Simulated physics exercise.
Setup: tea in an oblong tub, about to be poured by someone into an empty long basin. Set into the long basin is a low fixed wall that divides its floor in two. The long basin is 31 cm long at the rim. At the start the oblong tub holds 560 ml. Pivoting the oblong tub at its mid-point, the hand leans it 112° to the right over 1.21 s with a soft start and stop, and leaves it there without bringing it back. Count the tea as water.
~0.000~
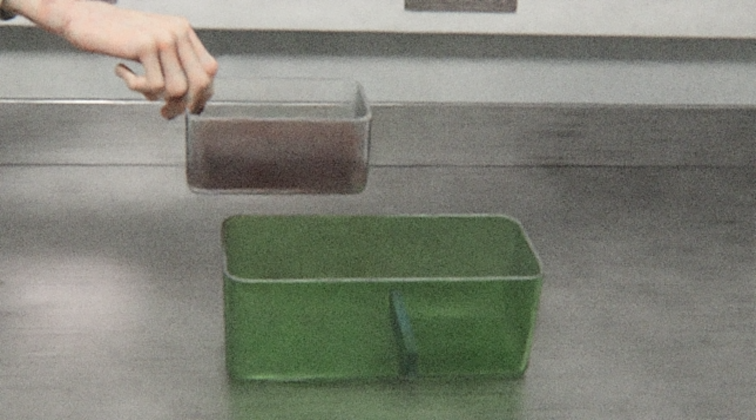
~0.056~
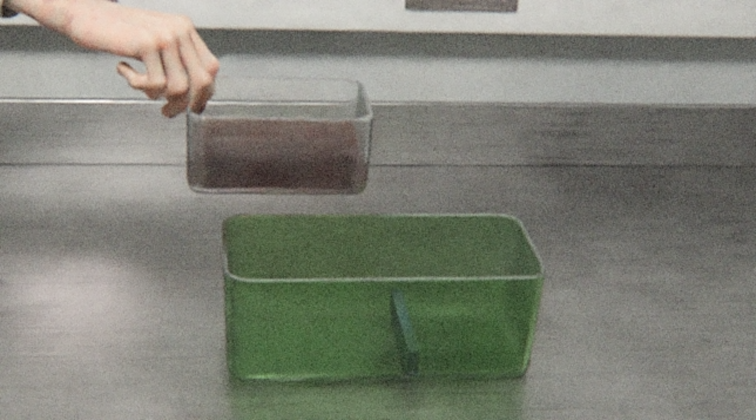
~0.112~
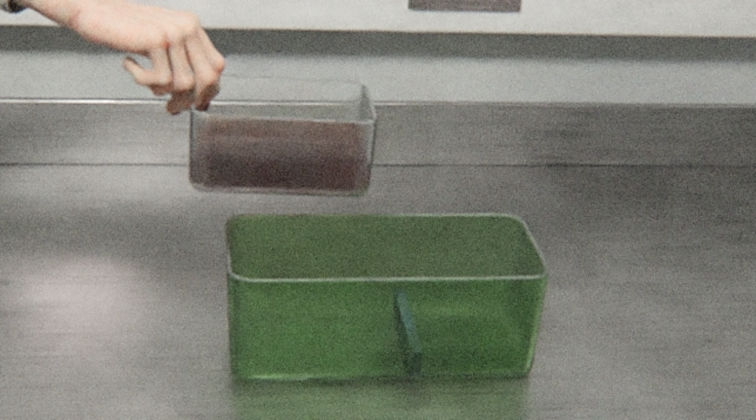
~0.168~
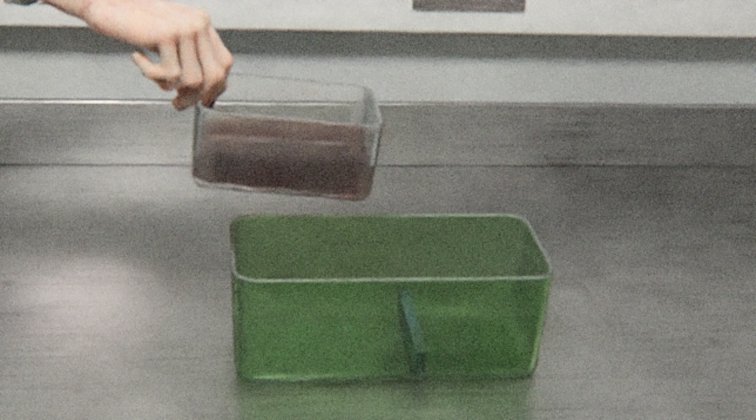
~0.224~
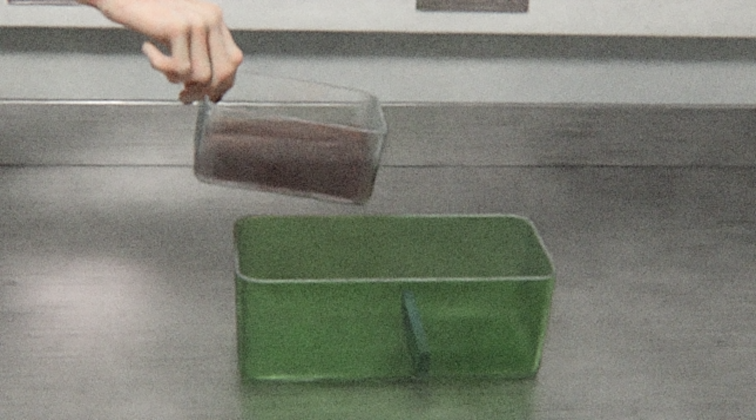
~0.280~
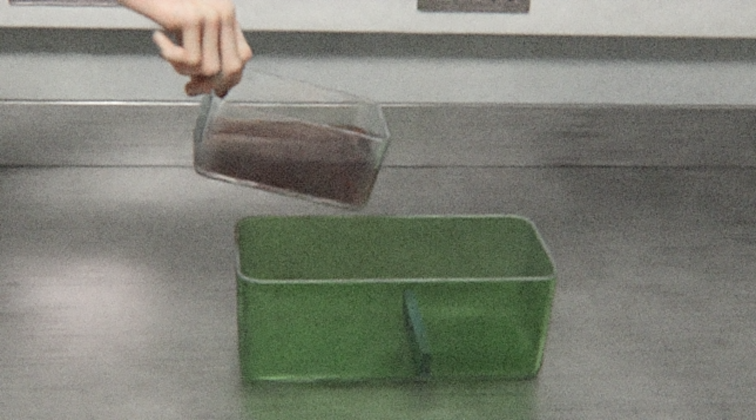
On a metal counter, a hand tilting a clear tub of brown liquid gradually rightward above a green basin with a divider.
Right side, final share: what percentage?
33 per cent.
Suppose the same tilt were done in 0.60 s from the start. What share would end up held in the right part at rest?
Then it comes to around 30 per cent.
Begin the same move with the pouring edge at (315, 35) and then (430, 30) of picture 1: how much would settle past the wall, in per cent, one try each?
10 per cent first, 75 per cent second.
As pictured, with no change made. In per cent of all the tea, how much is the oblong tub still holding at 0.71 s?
About 52 per cent.
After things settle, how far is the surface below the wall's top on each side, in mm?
Some 12 mm on the left and 16 mm on the right.
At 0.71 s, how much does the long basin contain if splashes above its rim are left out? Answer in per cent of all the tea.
I reckon close to 18 percent of it.
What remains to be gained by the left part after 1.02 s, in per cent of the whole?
About 16 per cent.
After 0.71 s the tilt is 71° and 53 per cent is still to pour, 8 is left of the wall and 10 right of it.
After 1.02 s the tilt is 106° and 11 per cent is still to pour, 50 is left of the wall and 33 right of it.
After 1.35 s the tilt is 112° and 0 per cent is still to pour, 67 is left of the wall and 33 right of it.
After 1.71 s the tilt is 112° and 0 per cent is still to pour, 67 is left of the wall and 33 right of it.
In the end 67 per cent lies left of the wall, 33 right of it and 0 outside.
